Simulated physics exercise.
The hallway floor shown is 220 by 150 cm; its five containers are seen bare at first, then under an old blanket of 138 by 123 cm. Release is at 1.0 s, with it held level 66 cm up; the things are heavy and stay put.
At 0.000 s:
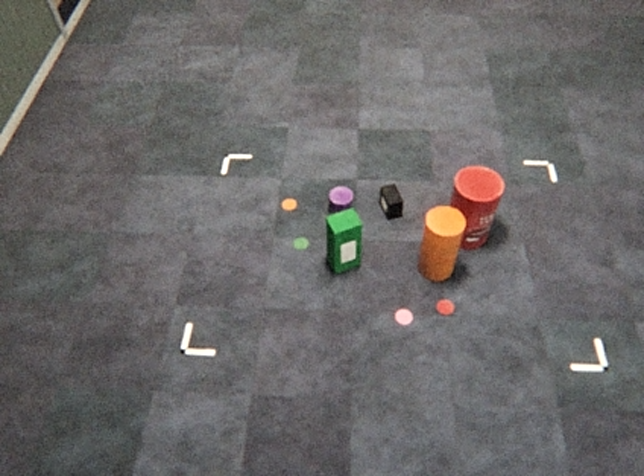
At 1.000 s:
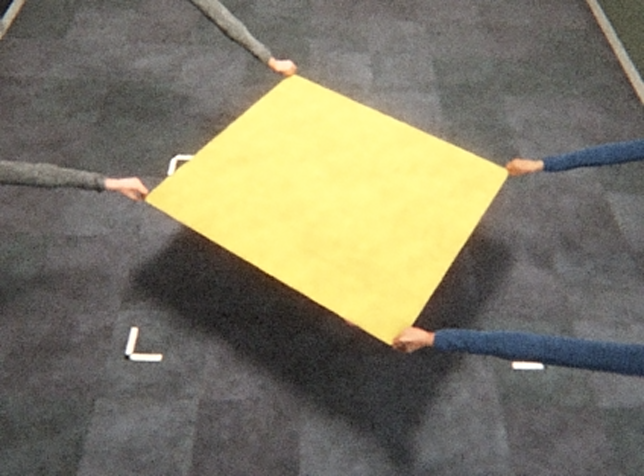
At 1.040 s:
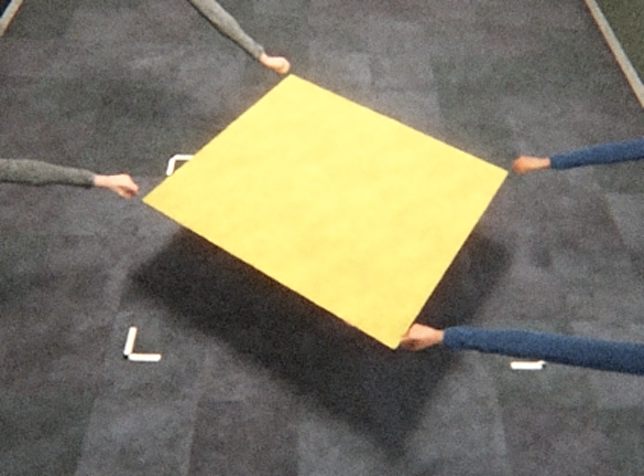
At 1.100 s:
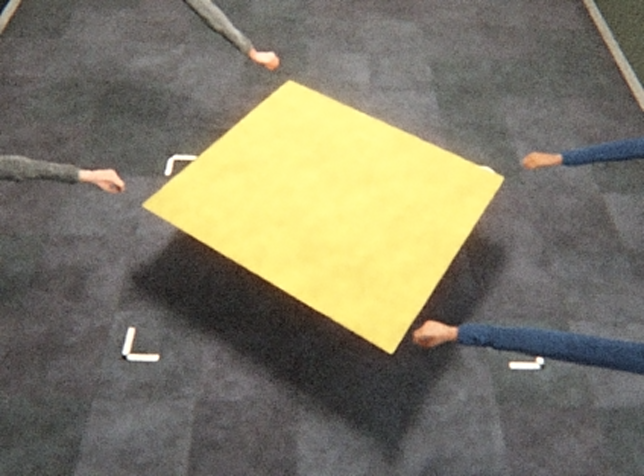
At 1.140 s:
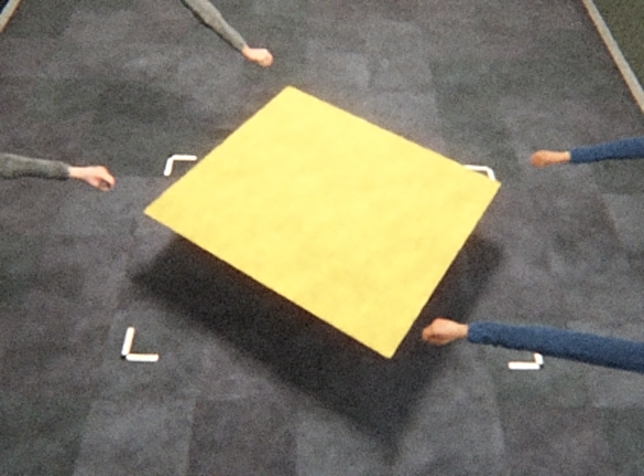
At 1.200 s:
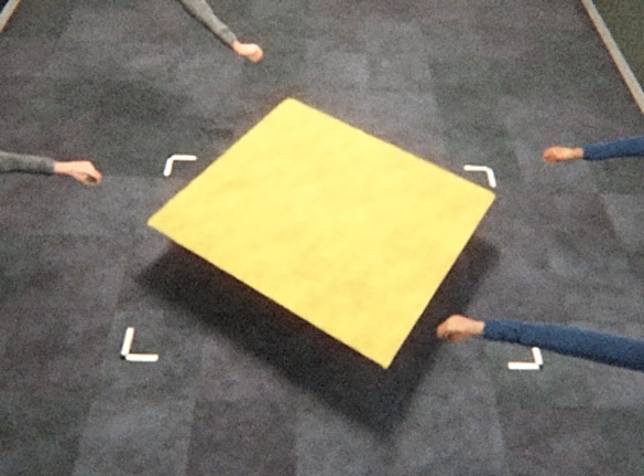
At the start, a green carton, an orange tub, a red bin, a purple container and a small black box stand among colored discs on a gray floor. Then four hands hold a yellow sheet flat above the floor, hiding them. The hands let go and draw back as the sheet lowers slightly.
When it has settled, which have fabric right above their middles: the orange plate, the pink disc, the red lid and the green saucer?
Result: Orange plate remains in the open, pink disc vanishes under it, red lid gets covered, green saucer gets covered.
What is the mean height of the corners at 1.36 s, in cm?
The corners are on average some 18 cm above the surface.
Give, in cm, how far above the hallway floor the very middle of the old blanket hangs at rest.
Around 44 cm up.
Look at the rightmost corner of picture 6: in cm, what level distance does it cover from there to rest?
That corner moves about 24 cm, measured flat, before it rests.
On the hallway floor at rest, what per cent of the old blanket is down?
10 %.
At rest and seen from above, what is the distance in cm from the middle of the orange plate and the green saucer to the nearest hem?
16 cm and 2 cm.
After 1.4 s, 0 % of it is down, spanning 156 by 168 cm, above pink disc, red lid, green saucer.
After 1.5 s, 10 % of it is down, spanning 147 by 143 cm, above pink disc, red lid, green saucer.
After 1.7 s, 10 % of it is down, spanning 152 by 145 cm, above pink disc, red lid, green saucer.
After 1.8 s, 10 % of it is down, spanning 144 by 146 cm, above pink disc, red lid, green saucer.
After 3.3 s, 10 % of it is down, spanning 142 by 145 cm, above pink disc, red lid, green saucer.
